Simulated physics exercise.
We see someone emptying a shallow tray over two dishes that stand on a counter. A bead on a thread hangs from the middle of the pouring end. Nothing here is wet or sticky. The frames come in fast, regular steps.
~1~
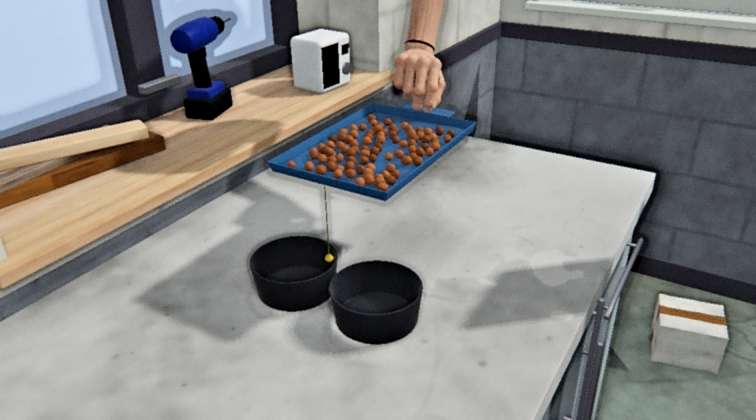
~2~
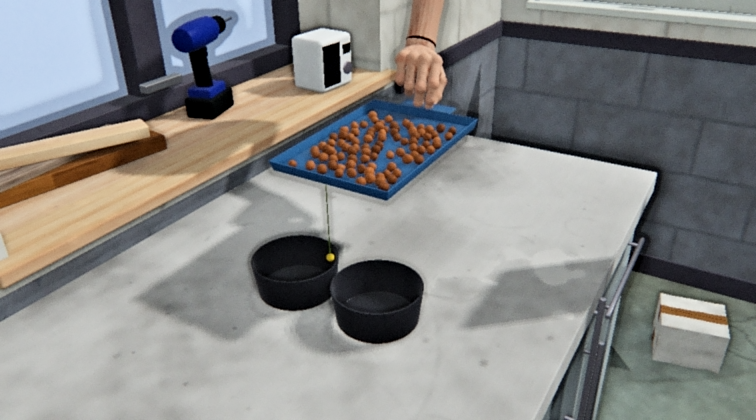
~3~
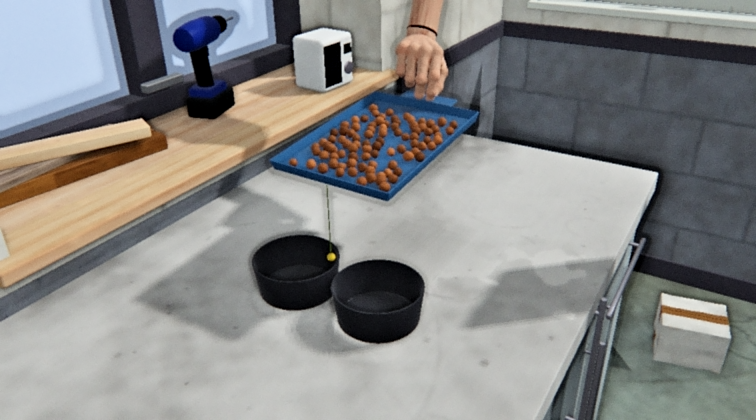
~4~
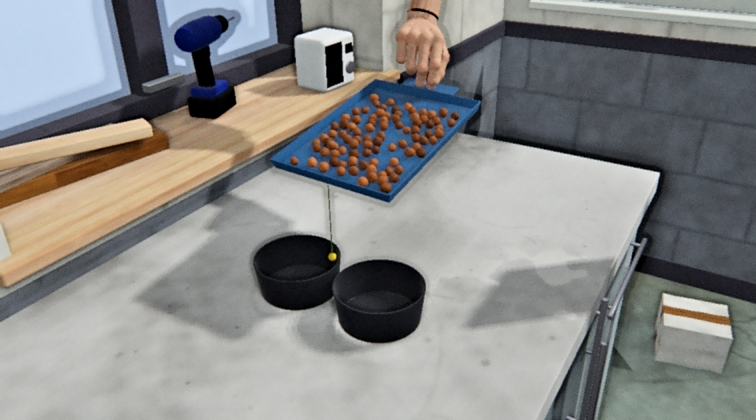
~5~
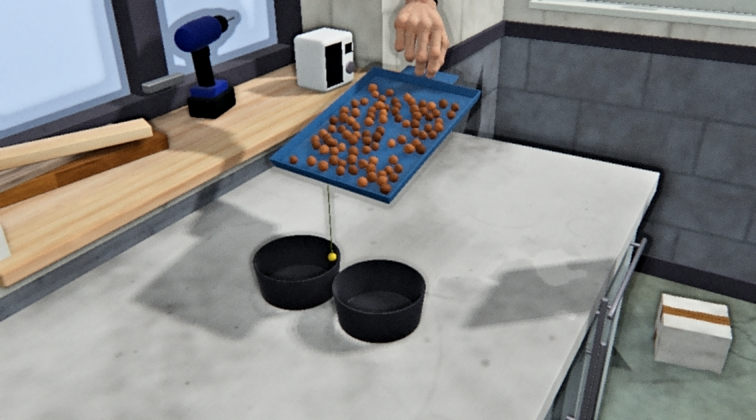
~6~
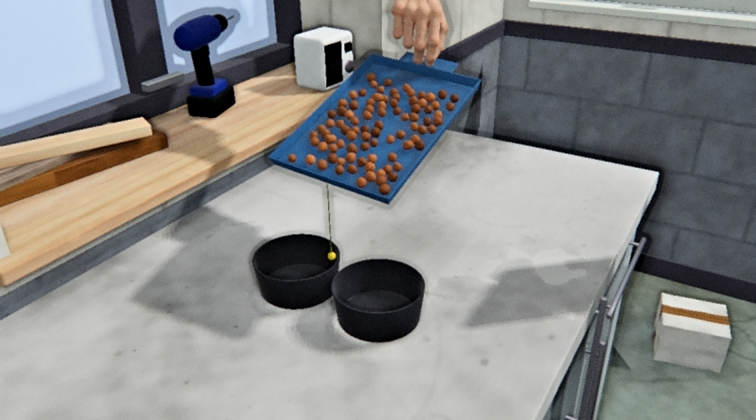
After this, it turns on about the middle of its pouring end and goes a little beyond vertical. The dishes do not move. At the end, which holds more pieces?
The right one ends fuller.
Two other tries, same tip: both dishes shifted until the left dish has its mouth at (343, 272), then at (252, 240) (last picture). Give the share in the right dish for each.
The first gives 10 %, the second 30 %.
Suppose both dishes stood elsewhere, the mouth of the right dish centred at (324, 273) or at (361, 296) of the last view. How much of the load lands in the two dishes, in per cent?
Roughly 40 per cent, and 90 per cent.
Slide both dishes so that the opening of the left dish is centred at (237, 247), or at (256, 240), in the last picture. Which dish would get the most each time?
In turn: The right dish; the right one.
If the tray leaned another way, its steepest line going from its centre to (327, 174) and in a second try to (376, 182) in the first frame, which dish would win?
One: The dish on the left. Two: The right one.
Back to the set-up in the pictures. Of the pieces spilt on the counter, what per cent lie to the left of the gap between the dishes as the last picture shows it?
Roughly 80 in a hundred.
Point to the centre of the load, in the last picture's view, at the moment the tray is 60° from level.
Near (359, 153).
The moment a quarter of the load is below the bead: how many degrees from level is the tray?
At some 110 degrees.
Soon after the last picture, tray tipped steeply; nearly all on the tray; a stray few in the air.
A little later, tray tipped right over; nearly all on the tray; a stray few in the right dish; a stray few outside both.
Later still, tray tipped past a quarter turn; about half in the right dish; a small part in the left dish; about half outside both; a stray few in the air.
At rest, tray tipped past a quarter turn; about half in the right dish; a small part in the left dish; about half outside both.
